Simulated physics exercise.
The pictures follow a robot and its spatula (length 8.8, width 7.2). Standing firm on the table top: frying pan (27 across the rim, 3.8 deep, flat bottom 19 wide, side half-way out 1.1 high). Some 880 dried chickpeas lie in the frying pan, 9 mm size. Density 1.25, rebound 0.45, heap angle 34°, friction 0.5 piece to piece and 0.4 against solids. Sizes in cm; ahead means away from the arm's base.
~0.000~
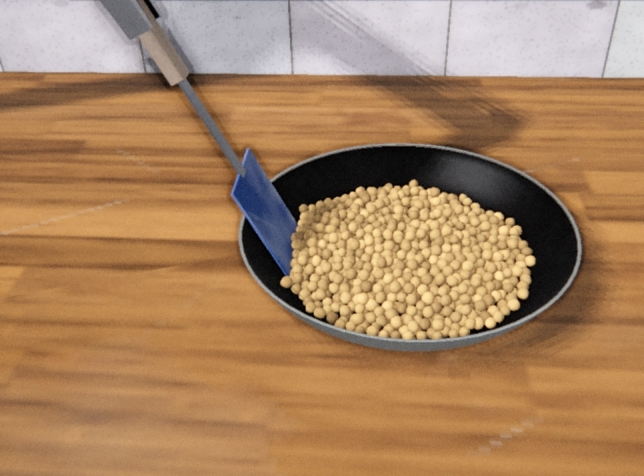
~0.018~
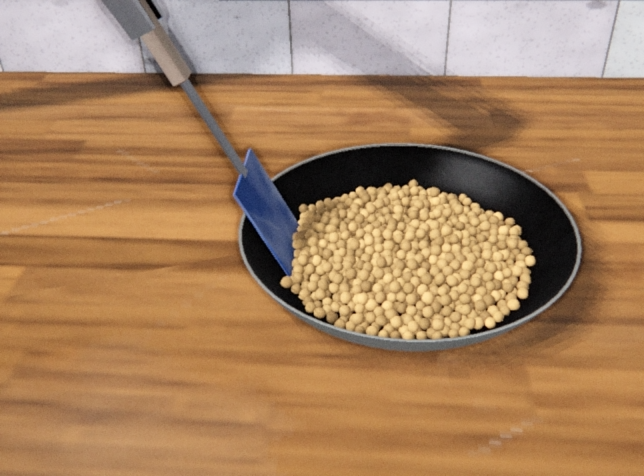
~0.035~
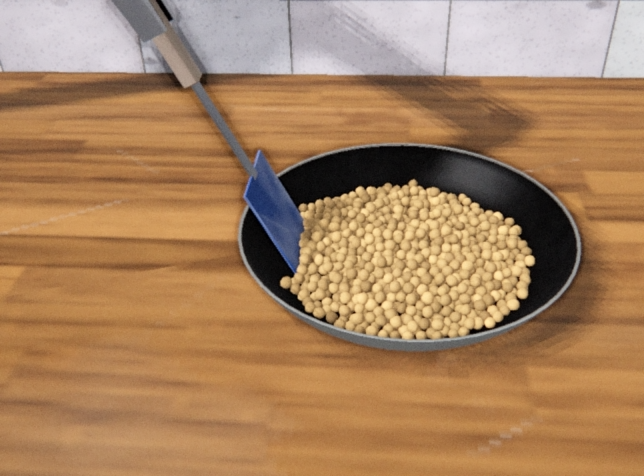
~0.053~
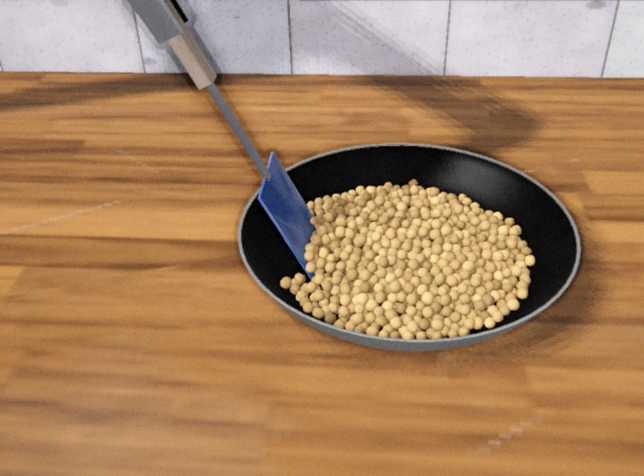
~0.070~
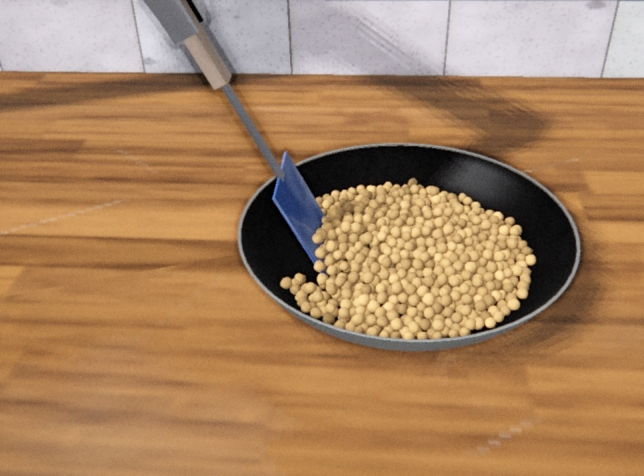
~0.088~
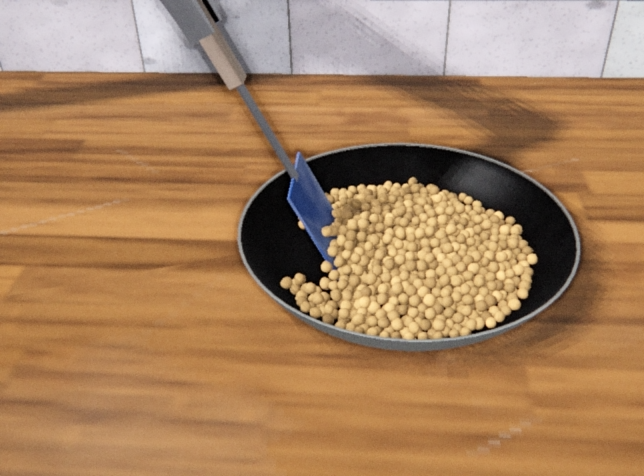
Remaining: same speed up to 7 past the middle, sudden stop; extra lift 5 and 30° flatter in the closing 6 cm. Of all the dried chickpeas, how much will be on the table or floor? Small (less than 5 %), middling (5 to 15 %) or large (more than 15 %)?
A small share, less than 5 %, ends on the table or floor.
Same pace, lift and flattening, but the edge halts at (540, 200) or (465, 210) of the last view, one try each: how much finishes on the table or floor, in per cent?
About 10 and 0 per cent.
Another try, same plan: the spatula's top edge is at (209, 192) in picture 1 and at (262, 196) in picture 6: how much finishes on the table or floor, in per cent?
About 5 per cent.
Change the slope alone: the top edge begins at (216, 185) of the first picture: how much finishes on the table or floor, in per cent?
Some 5 per cent.
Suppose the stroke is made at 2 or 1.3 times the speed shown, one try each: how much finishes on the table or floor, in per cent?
Some 10 and 5 per cent.
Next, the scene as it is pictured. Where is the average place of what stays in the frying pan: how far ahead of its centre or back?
Some 4.0 cm ahead.
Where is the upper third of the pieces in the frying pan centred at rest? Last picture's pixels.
Around (501, 245).
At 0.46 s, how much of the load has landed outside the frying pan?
About 2 per cent.
After 0.16 s, sloping 64°, highest piece 5 above the table; 877 in the frying pan.
After 0.22 s, sloping 51°, highest piece 5 above the table; 877 in the frying pan.
After 0.46 s, sloping 34°, highest piece 4 above the table; 861 in the frying pan, 16 on the table or floor.
After 1.51 s, sloping 34°, highest piece 4 above the table; 861 in the frying pan, 16 on the table or floor.
In the end, 861 in the frying pan, 16 on the table or floor. That is 2 % on the table or floor.
